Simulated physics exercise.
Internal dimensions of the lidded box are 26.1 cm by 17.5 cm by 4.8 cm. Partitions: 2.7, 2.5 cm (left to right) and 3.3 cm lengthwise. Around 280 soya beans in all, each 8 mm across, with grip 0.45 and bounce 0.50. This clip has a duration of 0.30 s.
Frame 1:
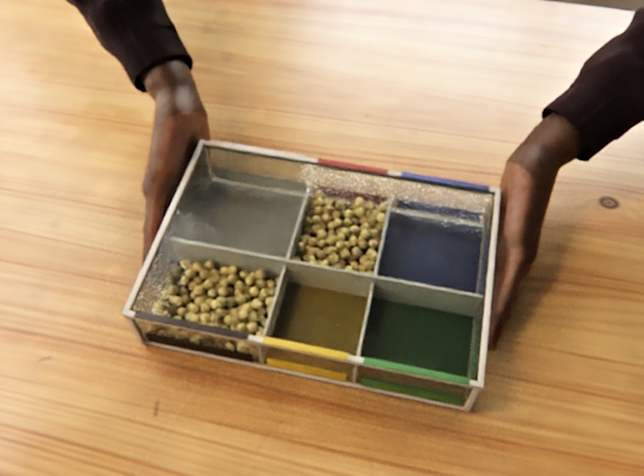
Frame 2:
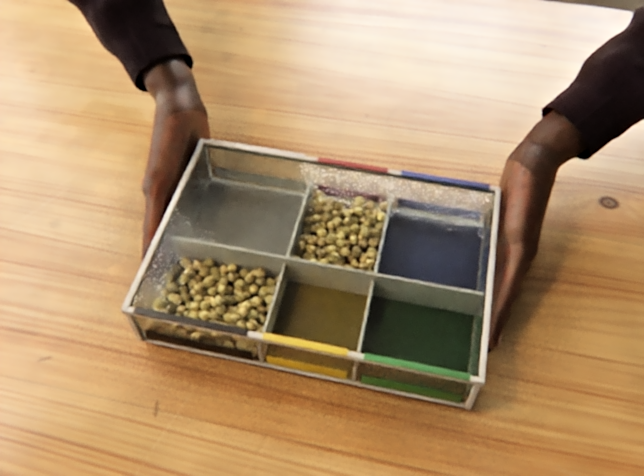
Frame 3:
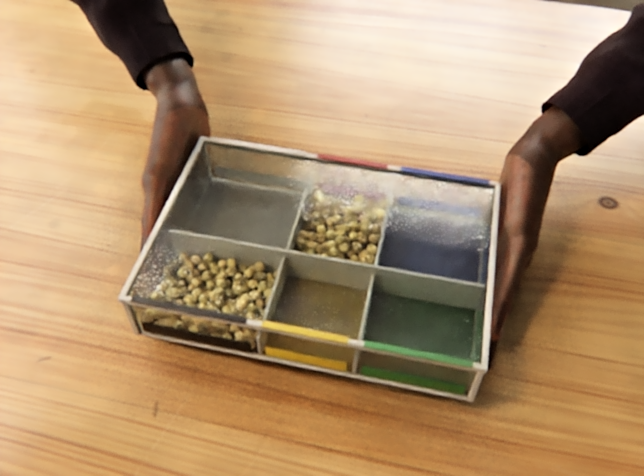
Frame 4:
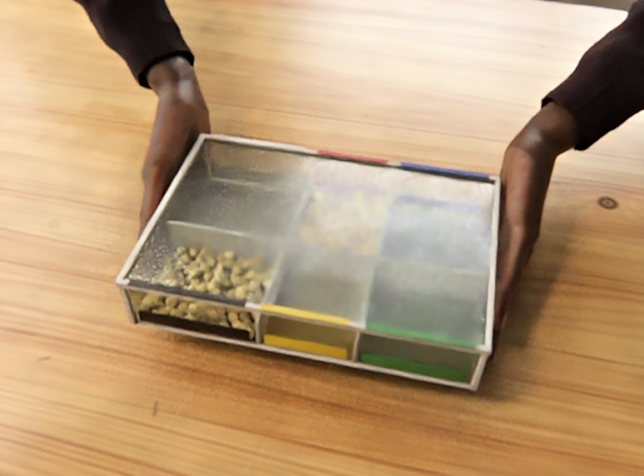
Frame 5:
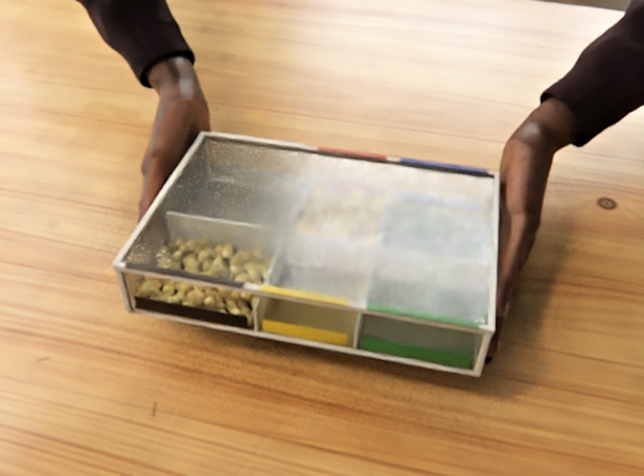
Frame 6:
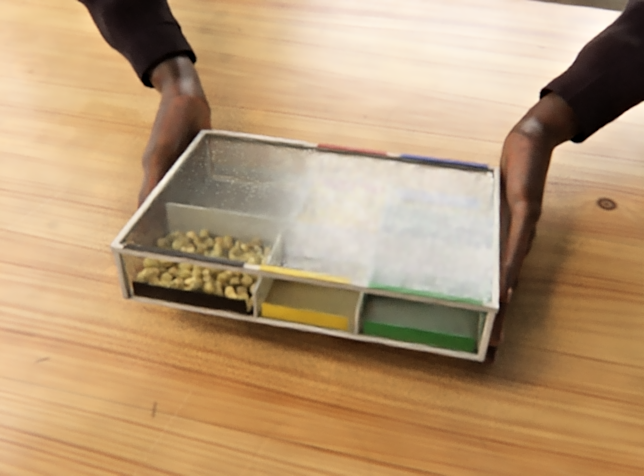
A shallow glass-lidded box with six compartments sits between two dark-sleeved hands on a pale wooden table, seen from above at an angle. Small yellowish beans fill the front-left and back-middle sections, while yellow, green, red and blue strips mark the others. The hands gradually raise the front edge, tilting the box backwards as whitish glare spreads over the lid, and the camera stays still.
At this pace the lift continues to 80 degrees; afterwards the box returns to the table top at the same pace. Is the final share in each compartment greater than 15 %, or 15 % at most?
Red: Greater than 15 %, blue: 15 % at most, green: 15 % at most, yellow: 15 % at most, white: 15 % at most, black: Greater than 15 %.
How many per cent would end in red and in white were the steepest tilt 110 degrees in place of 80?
Result - red at 40 percent, white at 30 percent.
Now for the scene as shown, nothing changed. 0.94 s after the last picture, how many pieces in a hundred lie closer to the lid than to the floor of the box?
I'd say around 10 percent of the pieces.
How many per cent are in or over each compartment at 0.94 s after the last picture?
Shares - red: 50; blue: 0; green: 0; yellow: 0; white: 0; black: 50.
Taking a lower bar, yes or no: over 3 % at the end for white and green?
So white is a pass and green is a miss.
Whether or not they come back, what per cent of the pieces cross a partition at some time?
10 per cent, give or take.
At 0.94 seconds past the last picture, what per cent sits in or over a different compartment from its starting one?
Near 0 in a hundred.
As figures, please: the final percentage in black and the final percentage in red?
Black at 45 and red at 45, in per cent.
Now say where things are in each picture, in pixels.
In the first frame, box tilt 0 degrees, front corners at (130, 312) and (478, 383); red 50 %, black 50 %.
In the second frame, box tilt 1 degrees, front corners at (129, 308) and (478, 379).
In the third frame, box tilt 5 degrees, front corners at (126, 297) and (481, 366), lowest corner left back.
In the fourth frame, box tilt 9 degrees, front corners at (123, 281) and (485, 348), lowest corner left back.
In the fifth frame, box tilt 14 degrees, front corners at (120, 264) and (488, 328), lowest corner left back.
In the sixth frame, box tilt 18 degrees, front corners at (118, 246) and (492, 306), lowest corner left back; red 50 %, black 50 %.
Then, 0.94 s after the last picture, tilt 79 degrees; red 50 %, black 50 %.
Then, 1.56 s after the last picture, tilt 35 degrees; red 45 %, white 10 %, black 45 %.
Then, 2.23 s after the last picture, tilt 0 degrees; red 45 %, white 10 %, black 45 %.
In the end, red 45 %, blue 0 %, green 0 %, yellow 0 %, white 10 %, black 45 %.
